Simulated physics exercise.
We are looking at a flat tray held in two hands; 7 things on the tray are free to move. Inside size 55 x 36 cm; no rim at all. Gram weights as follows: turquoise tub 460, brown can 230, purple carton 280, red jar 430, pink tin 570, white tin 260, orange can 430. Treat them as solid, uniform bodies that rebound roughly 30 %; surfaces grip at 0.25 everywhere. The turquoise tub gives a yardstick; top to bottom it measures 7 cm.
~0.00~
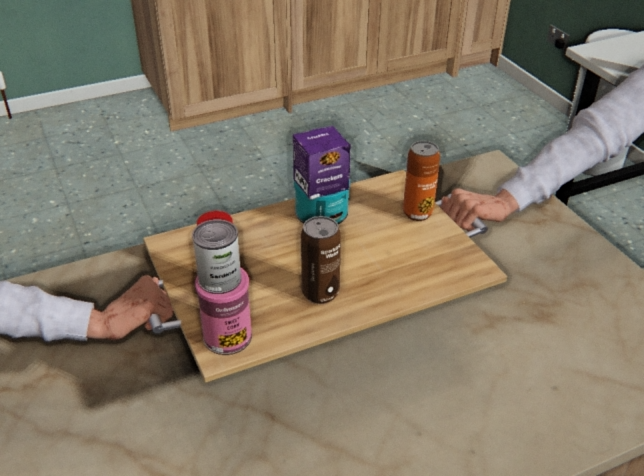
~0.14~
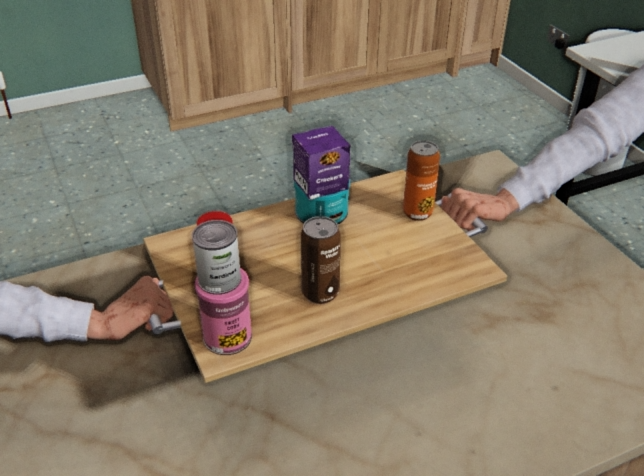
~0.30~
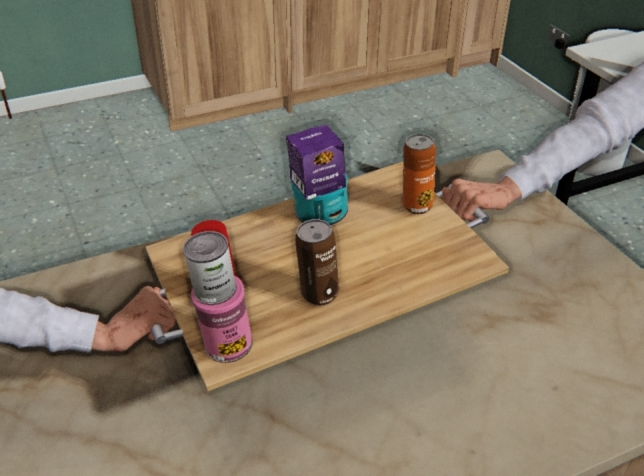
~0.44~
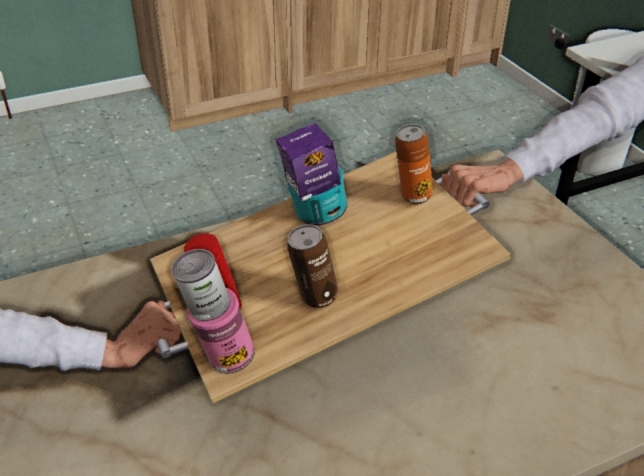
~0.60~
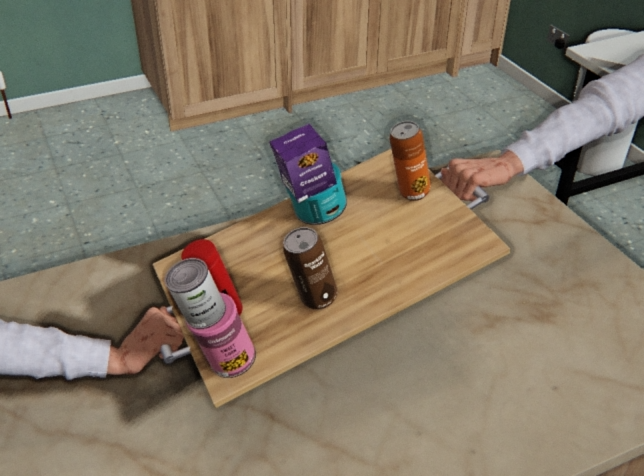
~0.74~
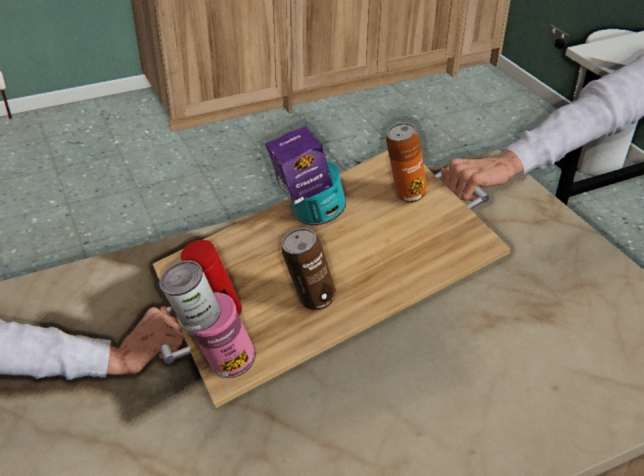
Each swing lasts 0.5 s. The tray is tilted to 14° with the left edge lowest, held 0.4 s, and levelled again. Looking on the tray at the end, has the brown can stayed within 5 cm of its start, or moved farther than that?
It does not really move.
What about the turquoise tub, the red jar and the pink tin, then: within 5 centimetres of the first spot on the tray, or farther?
Turquoise tub: Remains in place; red jar: Remains in place; pink tin: Remains in place.
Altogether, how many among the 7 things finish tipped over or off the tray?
In total, 2.
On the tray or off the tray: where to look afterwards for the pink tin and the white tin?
Well, the pink tin is still in bounds, and the white tin is out of bounds.
After 1.24 s, tilt 8°, left edge down; white tin now off the tray; purple carton tipped 15° from how it sat; orange can slid 4 cm.
After 1.44 s, tray level; purple carton on its side; orange can slid 4 cm.
By the end (2.0 s), off the tray, white tin; tipped over on the tray, purple carton; the other 5 in place, give or take 5 cm. Seen from the same camera at the end, brown can near (312, 264).
